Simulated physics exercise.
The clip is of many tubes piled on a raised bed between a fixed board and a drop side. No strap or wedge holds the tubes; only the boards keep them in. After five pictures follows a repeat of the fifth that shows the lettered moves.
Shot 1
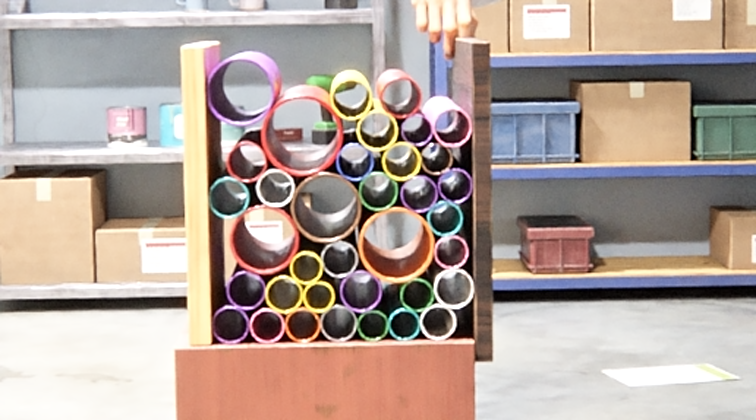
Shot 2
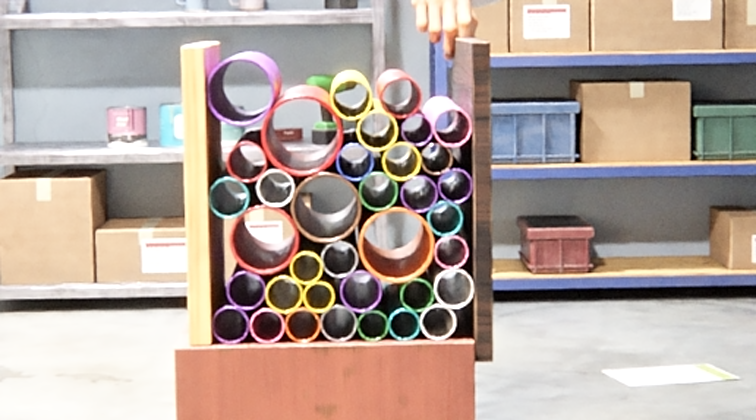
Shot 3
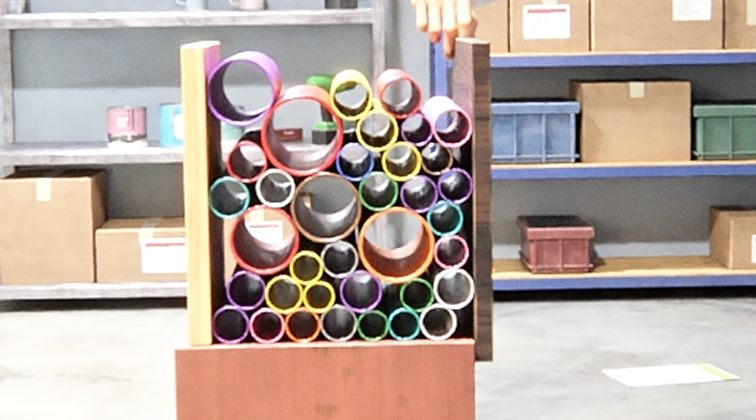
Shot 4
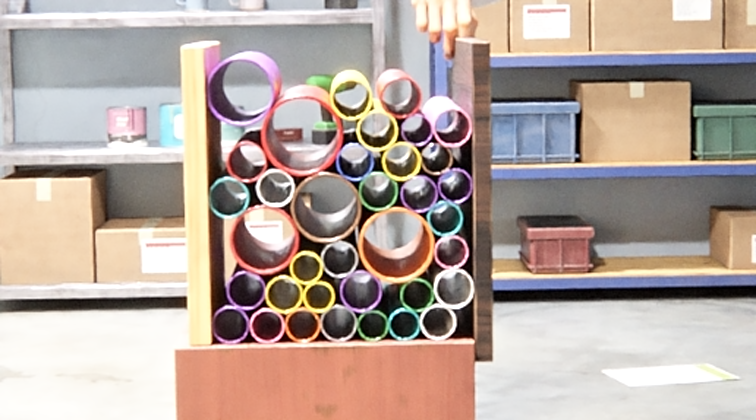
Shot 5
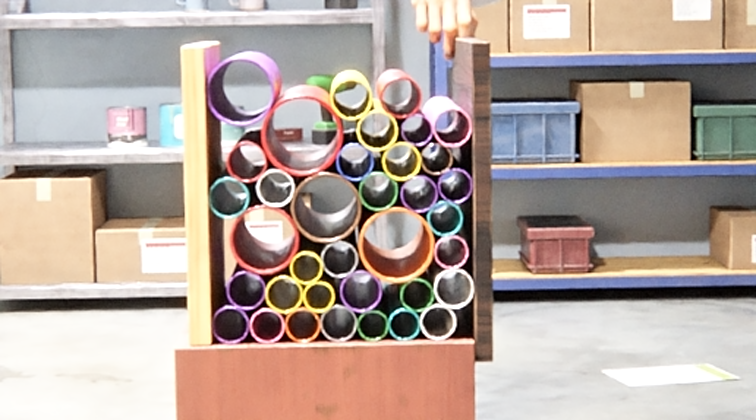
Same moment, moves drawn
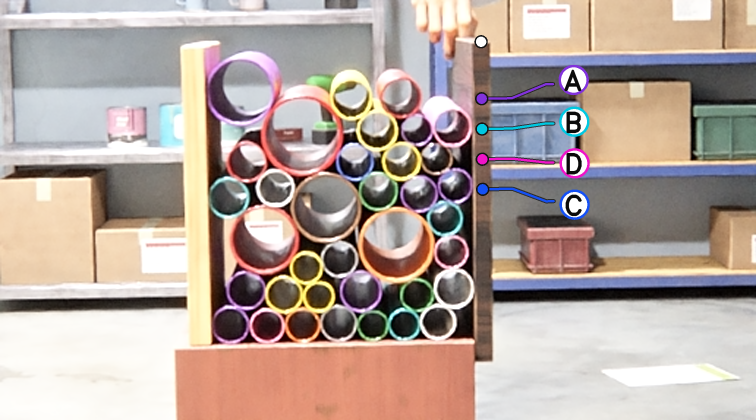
Nothing visibly moves, neither the stacked tubes nor the fingers resting at the top of the dark right-hand board, and the camera stays still. The view is straight on, in a storeroom with shelves of cardboard boxes and blue and dark red bins behind. Purple, red, yellow, orange, green and turquoise tubes, open ends forward, fill the space between a pale left board and the dark one, above a reddish-brown base.
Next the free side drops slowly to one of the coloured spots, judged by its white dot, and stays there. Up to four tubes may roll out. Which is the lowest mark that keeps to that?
At most to C.
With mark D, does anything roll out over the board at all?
No, at D.
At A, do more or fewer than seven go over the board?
It loses fewer than seven.
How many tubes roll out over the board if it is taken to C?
At C the number is one.
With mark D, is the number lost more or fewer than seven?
At D, fewer than seven.
On the marked copy, A at (481, 99); B at (482, 129); C at (482, 189); D at (482, 159); the white dot at (481, 42).
Taking C. A third of the way, top of the board (472, 110).
Two thirds of the way, top of the board (473, 186).
When it is over, top of the board (473, 189), one out over the board.
As for the rest, A none out over the board; B none out over the board; D none out over the board.
